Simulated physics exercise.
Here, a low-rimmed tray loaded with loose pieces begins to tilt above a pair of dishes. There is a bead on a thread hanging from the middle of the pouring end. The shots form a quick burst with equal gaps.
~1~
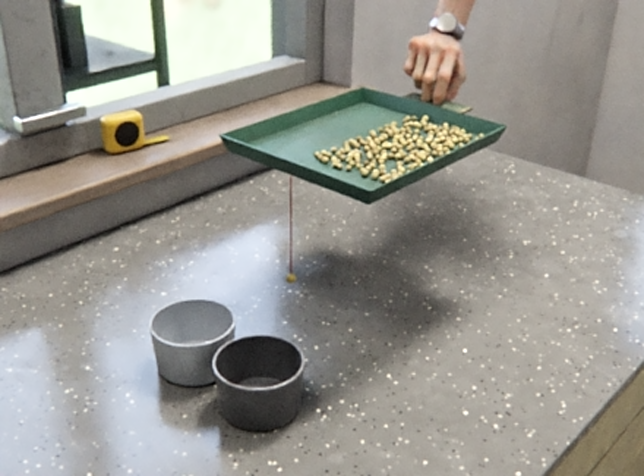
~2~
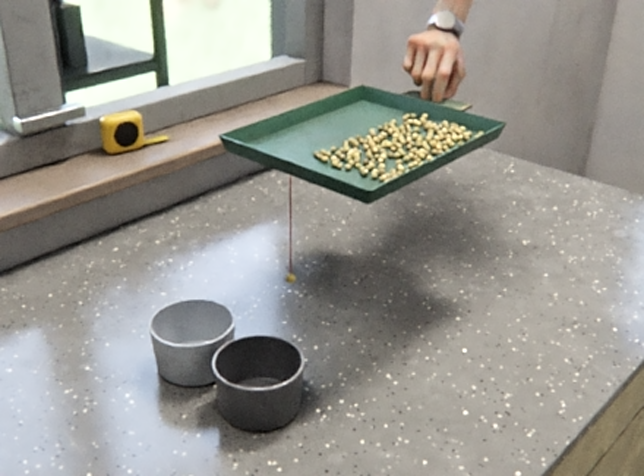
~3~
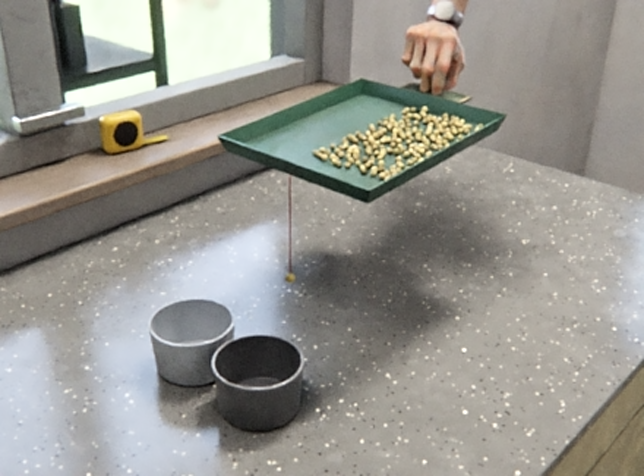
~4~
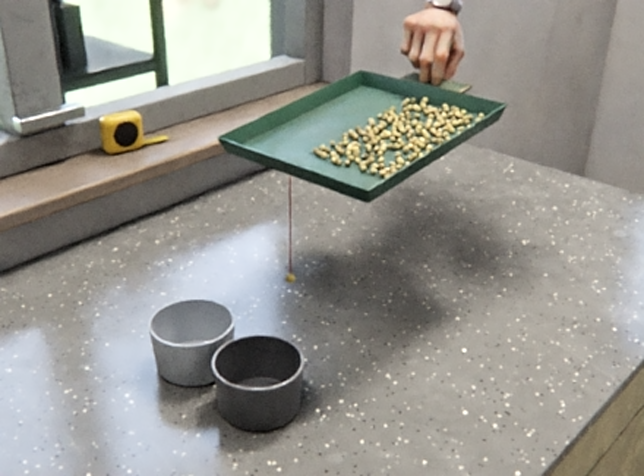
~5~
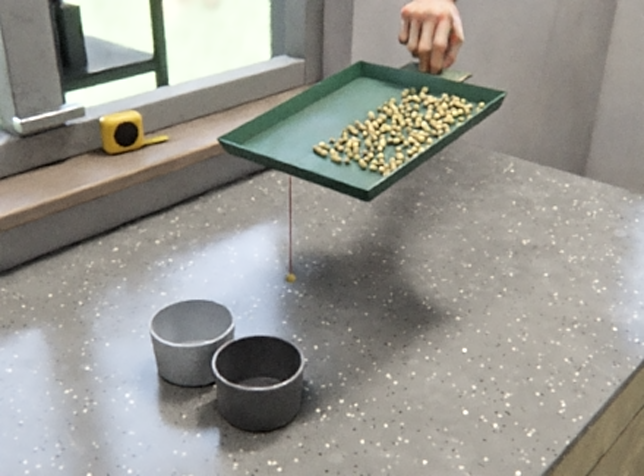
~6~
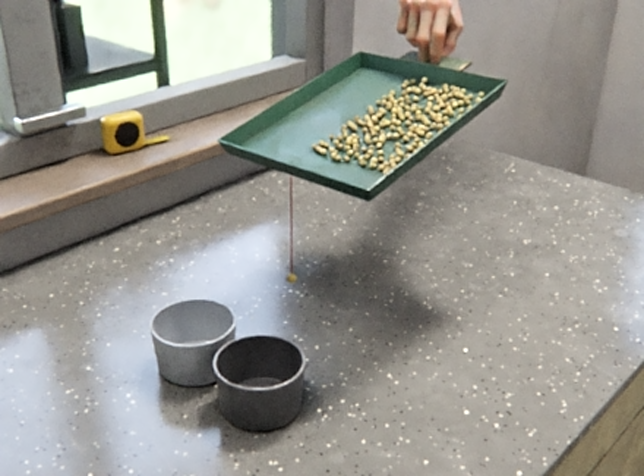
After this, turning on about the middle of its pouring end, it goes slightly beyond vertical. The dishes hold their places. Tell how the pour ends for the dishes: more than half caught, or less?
It ends with less than half caught.
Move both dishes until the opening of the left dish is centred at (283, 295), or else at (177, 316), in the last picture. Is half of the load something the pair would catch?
First shift, a minority share; second shift, a minority share.
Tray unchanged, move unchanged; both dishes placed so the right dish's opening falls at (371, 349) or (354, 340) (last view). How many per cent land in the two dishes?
Roughly 30% on the first try and 40% on the second.
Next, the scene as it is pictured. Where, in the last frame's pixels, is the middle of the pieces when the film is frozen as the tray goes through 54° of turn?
Close to (301, 166).
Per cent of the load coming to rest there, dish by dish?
The share is 0 per cent in the left dish and 0 per cent in the right dish.
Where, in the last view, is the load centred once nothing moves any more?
Roughly at pixel (244, 339).
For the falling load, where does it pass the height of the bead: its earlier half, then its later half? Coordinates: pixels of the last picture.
The leading part at (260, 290), the rest of it at (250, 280).
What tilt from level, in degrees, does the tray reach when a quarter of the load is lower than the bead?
Roughly 95°.
Just after the last frame, tray tipped steeply; almost all on the tray; just a few outside both; just a few in the air.
A moment on, tray tipped right over; roughly half on the tray; about a tenth outside both; roughly a third in the air.
Further on, tray tipped past a quarter turn; just a few in the left dish; almost all outside both.
When it is over, tray tipped past a quarter turn; not one in the right dish; just a few in the left dish; almost all outside both.
